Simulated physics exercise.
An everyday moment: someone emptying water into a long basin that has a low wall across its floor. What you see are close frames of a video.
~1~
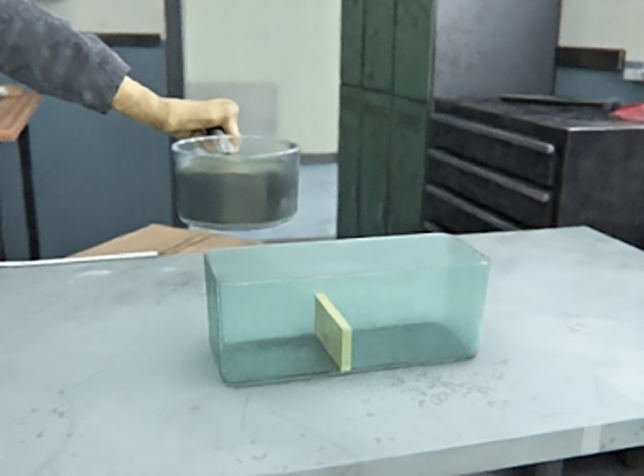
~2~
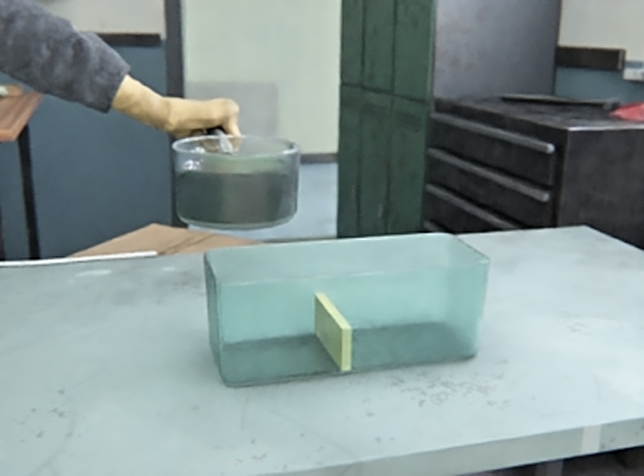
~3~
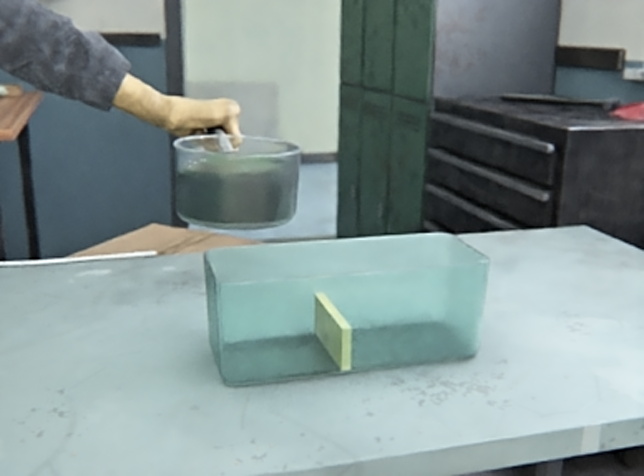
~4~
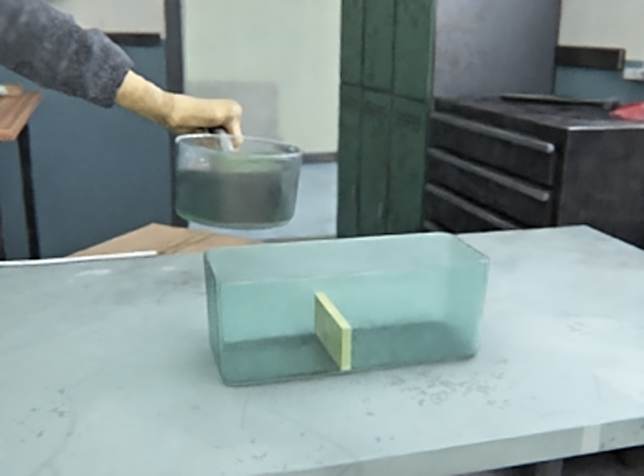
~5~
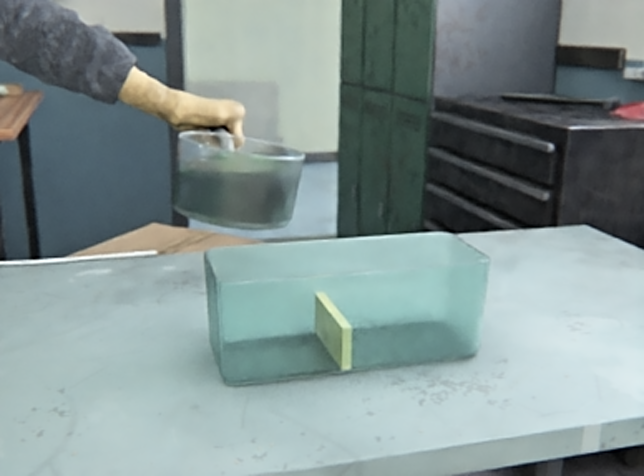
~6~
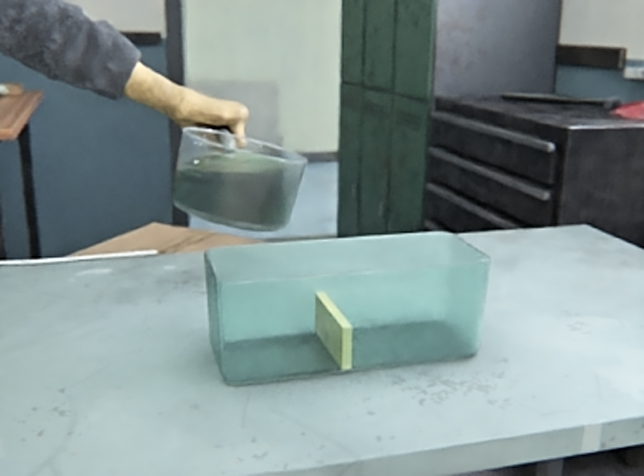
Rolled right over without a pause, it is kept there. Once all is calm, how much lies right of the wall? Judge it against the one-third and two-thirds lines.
I expect what gathers right of the wall to fall within one third to two thirds.
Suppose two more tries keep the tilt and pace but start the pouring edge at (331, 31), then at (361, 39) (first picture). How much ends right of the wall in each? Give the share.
Try one: 95 %; try two: 95 %.
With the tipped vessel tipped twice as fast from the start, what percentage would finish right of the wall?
Roughly 40 per cent ends up there.
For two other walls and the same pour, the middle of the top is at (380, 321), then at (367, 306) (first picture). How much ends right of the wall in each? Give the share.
First try 15 per cent, second try 5 per cent.
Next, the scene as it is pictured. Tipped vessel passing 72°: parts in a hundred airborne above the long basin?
Roughly 25 percent.
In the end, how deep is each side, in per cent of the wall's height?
Close to 40 for the left and 40 for the right.
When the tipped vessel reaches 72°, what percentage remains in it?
I'd put it near 60 %.
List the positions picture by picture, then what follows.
Tilt 0°; pouring edge (297, 145); surface from (177, 167) to (293, 162); the long basin's rim runs from (210, 268) to (470, 248); the wall's top is at (332, 311), in the first picture.
Tilt 1°; pouring edge (297, 146); surface from (177, 167) to (294, 163), in the second picture.
Tilt 2°; pouring edge (298, 147); surface from (178, 166) to (293, 163), in the third picture.
Tilt 5°; pouring edge (299, 150); surface from (178, 166) to (295, 163), in the fourth picture.
Tilt 9°; pouring edge (301, 155); surface from (179, 166) to (296, 164), in the fifth picture.
Tilt 15°; pouring edge (303, 160); surface from (178, 166) to (298, 164), in the sixth picture.
A moment on, the tilt is 72° and 61 per cent is still to pour, 2 is left of the wall and 11 right of it.
Next, the tilt is 104° and 12 per cent is still to pour, 25 is left of the wall and 58 right of it.
Then the tilt is 107° and 1 per cent is still to pour, 41 is left of the wall and 58 right of it.
Later the tilt is 107° and 0 per cent is still to pour, 42 is left of the wall and 58 right of it.
In the end 42 per cent lies left of the wall, 58 right of it and 0 outside.
